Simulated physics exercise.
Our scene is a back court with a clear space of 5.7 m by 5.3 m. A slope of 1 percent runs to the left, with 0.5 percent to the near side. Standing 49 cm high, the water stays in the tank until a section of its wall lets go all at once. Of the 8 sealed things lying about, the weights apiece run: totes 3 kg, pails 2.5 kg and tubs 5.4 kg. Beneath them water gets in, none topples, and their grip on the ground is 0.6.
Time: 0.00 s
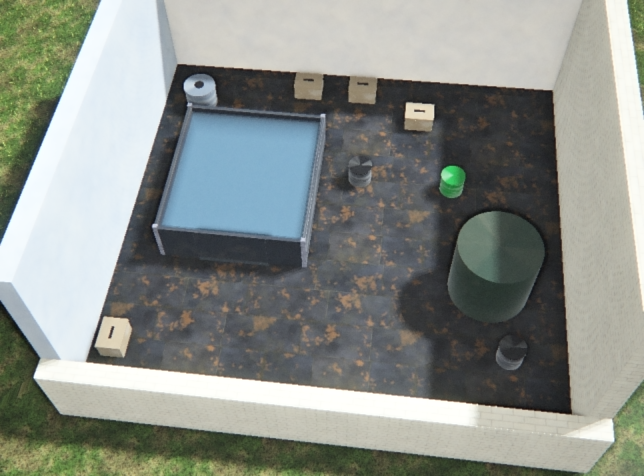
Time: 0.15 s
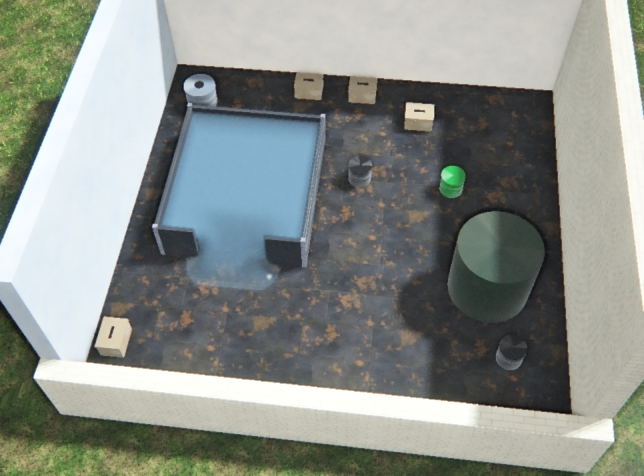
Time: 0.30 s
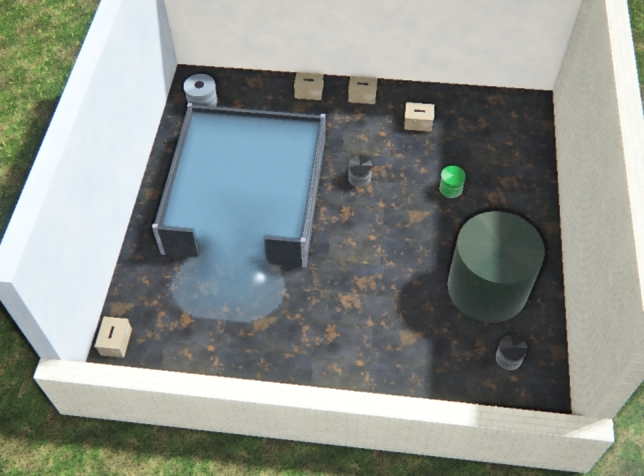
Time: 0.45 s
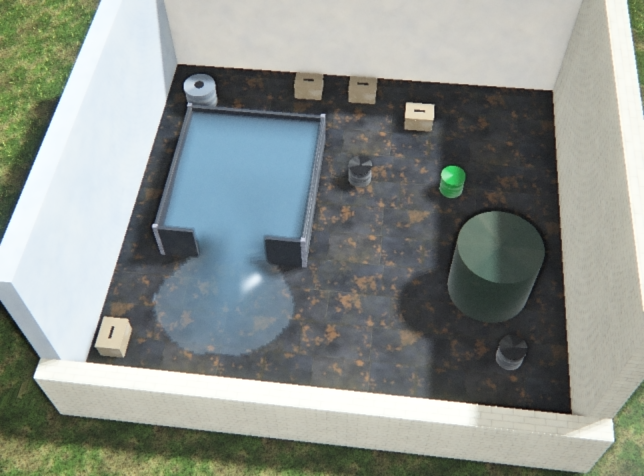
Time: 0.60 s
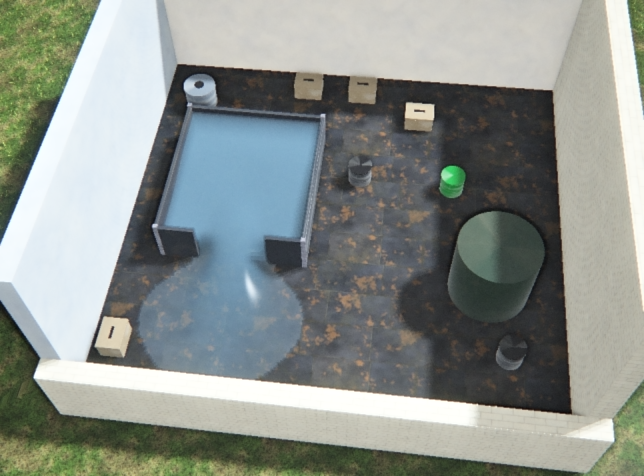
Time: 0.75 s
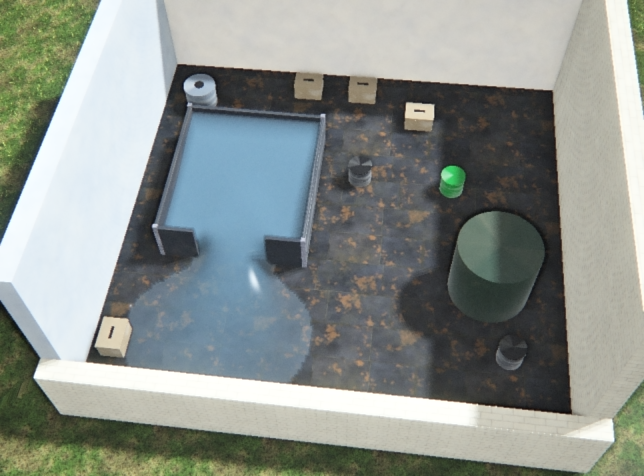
In a walled back court with a dark, stained floor, a low-sided tank of blue water stands near a green pail, pale boxes and a large dark green tub. A gap opens in the tank's near side, and water spreads across the floor in a widening rounded pool, while the objects stay still.
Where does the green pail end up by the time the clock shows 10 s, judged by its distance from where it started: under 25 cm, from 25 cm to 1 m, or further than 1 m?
Result: Moderate travel.
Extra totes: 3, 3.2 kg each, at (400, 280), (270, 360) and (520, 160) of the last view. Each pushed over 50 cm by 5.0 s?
One by one: Below the mark, beyond the mark, below the mark.
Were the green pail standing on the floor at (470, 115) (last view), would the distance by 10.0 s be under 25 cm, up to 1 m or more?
Observed: Object shuffles over a little.
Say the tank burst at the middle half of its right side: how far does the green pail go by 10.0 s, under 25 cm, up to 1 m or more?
The green pail is swept away.
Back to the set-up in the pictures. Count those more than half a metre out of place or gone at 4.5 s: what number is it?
By my tally, 2.
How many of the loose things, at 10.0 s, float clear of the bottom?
Just then, the number is 8.
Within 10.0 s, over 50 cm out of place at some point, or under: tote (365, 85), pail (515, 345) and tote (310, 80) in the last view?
First one went too far, second one went too far, third one went too far.
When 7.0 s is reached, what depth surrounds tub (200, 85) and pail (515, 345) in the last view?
Depths: Near 6 cm, then near 2 cm.
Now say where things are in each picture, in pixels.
The first picture shows the green pail at (454, 175), on the bottom; water covers 3.7 m2; 0 of 8 have shifted.
The second picture shows the green pail at (454, 175) rests on the ground; 4.1 m2 under water; 0 of 8 have shifted.
The third picture shows the green pail at (454, 175) rests on the ground; water covers 4.7 m2; 0 of 8 have shifted.
The fourth picture shows the green pail at (454, 175) rests on the ground; water covers 5.5 m2; 0 of 8 have shifted.
The fifth picture shows the green pail at (454, 175) rests on the ground; water covers 6.4 m2; 0 of 8 have shifted.
The sixth picture shows the green pail at (454, 175), on the bottom; 7.0 m2 under water; 0 of 8 have shifted.
After 2.0 s the green pail is near (454, 175), 0.0 m from its start, aground; 1 afloat.
After 4.5 s the green pail is near (454, 175), 0.0 m from its start, aground; 2 afloat.
After 7.0 s the green pail is near (448, 169), 0.1 m from its start, aground; 2 afloat.
After 10.0 s the green pail is near (430, 149), 0.5 m from its start, afloat; 8 afloat.
